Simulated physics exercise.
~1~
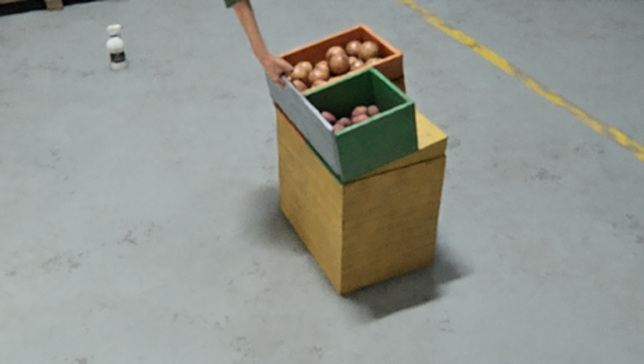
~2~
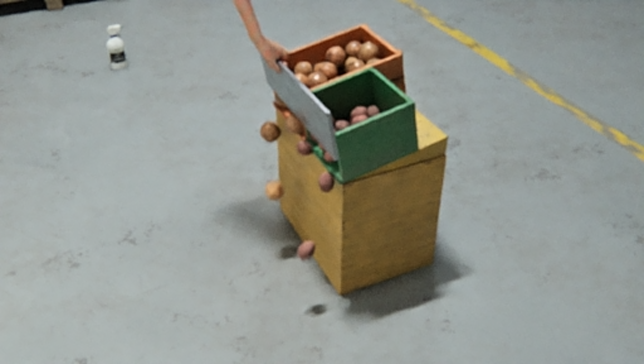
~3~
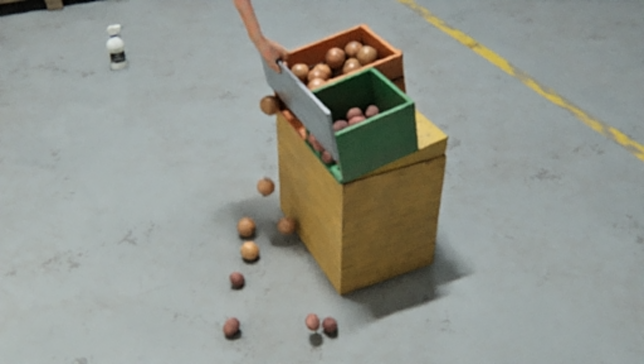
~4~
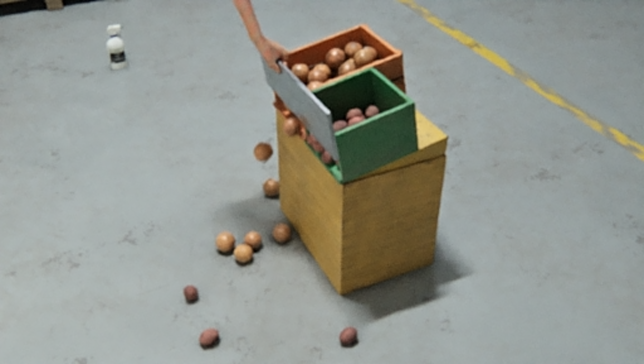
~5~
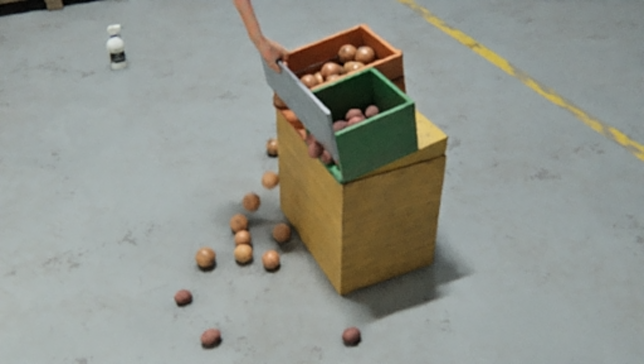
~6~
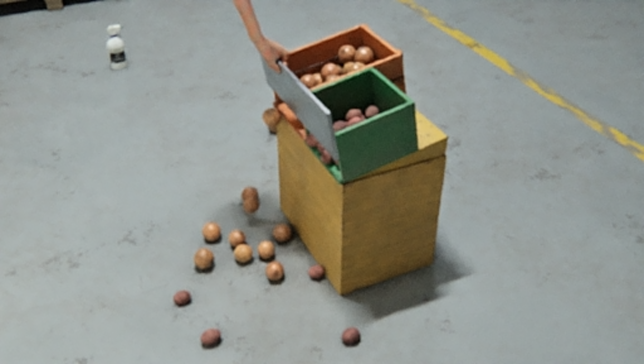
The clip opens on a green bin of small reddish potatoes and an orange bin of brown onions, side by side on a wooden box on a grey floor, a hand gripping the grey gate across their left ends. The hand raises the gate slightly, and pieces from both bins slip out beneath it and drop past the box. The first potatoes land and roll toward the lower left, while onions keep falling one after another and gather beside the box. By the end, the gate is still held up, a scattering lies on the floor, and both bins remain well filled.
